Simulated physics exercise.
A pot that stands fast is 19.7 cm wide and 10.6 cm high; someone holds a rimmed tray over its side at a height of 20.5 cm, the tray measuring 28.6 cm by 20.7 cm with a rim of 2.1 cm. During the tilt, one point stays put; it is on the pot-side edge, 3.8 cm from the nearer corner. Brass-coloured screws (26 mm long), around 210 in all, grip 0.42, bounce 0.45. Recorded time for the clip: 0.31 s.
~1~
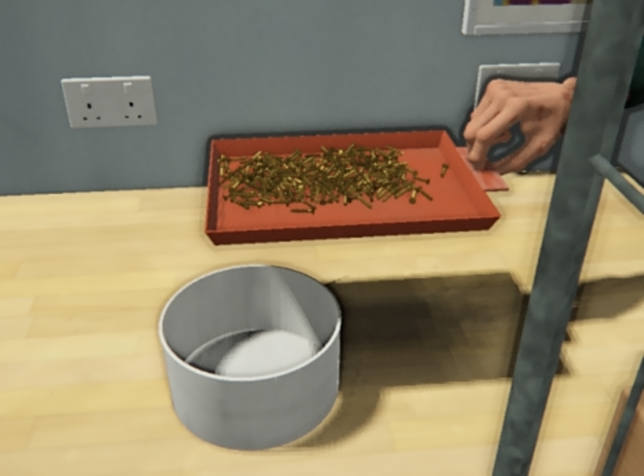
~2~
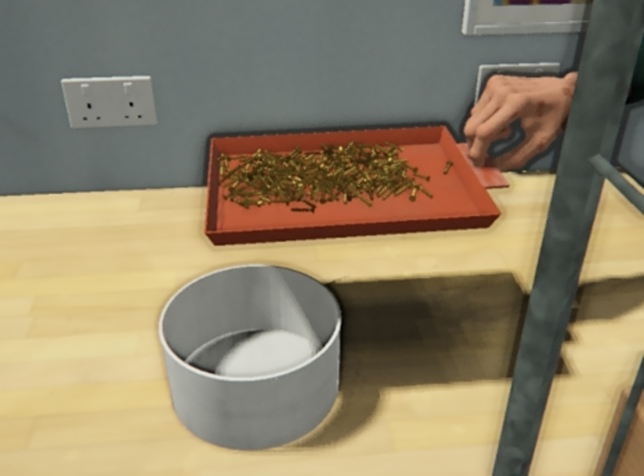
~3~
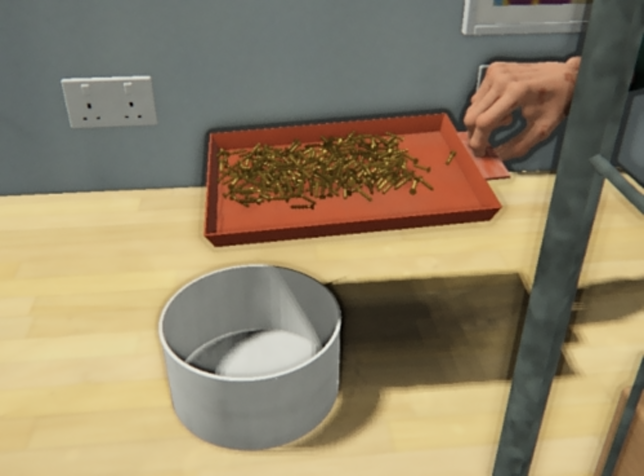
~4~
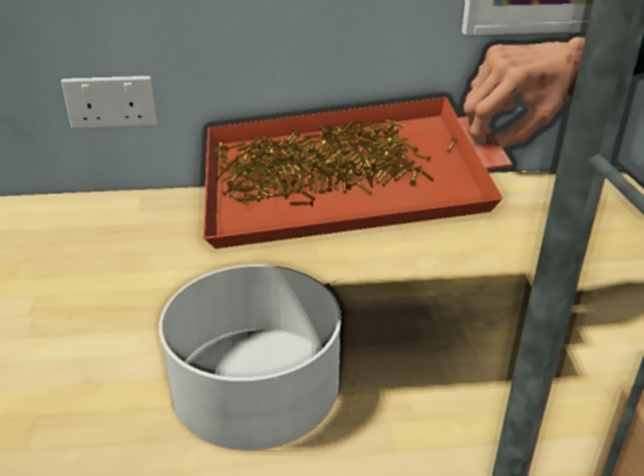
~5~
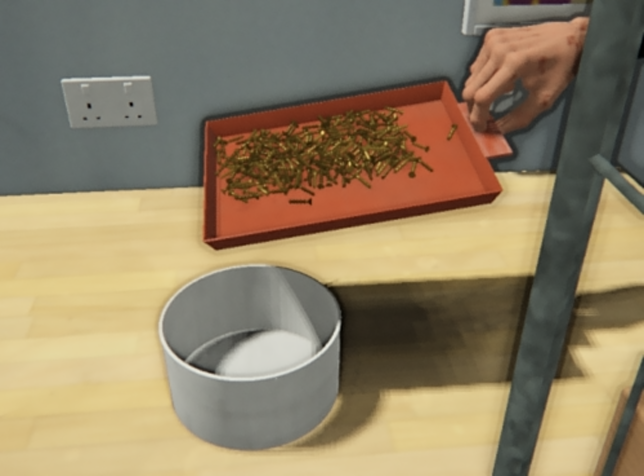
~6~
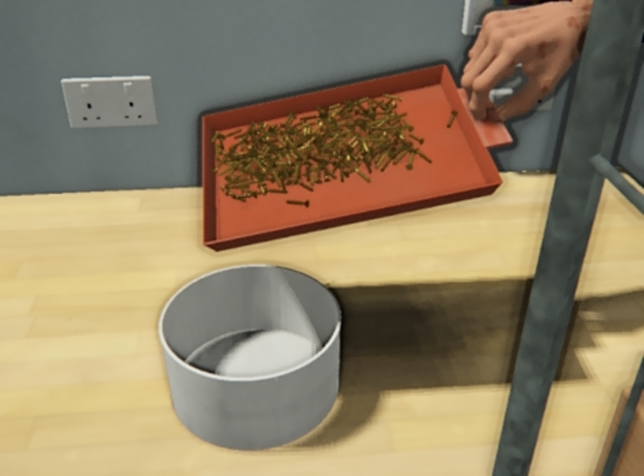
A hand gradually tilts a red tray of brass-coloured screws, lifting its back and right side.
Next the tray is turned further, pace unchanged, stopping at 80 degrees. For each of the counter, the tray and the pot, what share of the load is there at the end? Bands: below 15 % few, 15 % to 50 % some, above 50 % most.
Result: Counter: Few, left on the tray: Few, pot: Most.
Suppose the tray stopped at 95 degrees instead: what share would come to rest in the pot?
Roughly 100 %.
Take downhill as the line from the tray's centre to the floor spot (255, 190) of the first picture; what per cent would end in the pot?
Something like 10 per cent of the pieces.
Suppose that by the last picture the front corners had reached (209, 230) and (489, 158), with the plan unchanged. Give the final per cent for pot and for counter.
That works out as pot 45 and counter 55.
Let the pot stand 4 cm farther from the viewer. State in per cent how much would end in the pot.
My estimate: Some 65 per cent.
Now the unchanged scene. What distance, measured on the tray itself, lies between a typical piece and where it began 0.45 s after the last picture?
Around 10 centimetres.
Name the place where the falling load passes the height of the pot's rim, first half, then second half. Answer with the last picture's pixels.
It passes about (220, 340) first and (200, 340) afterwards.
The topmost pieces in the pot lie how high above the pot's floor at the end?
Top level: Approx. 3.5 cm.
Then, 0.45 s after the last picture, tilt 47 degrees; the tray holds 100 %, the pot 0 %.
Then, 0.75 s after the last picture, tilt 67 degrees; the tray holds 75 %, the pot 15 %.
Then, 1.15 s after the last picture, tilt 80 degrees; the tray holds 5 %, the pot 90 %.
In the end, counter 0 %, tray 0 %, pot 100 %.
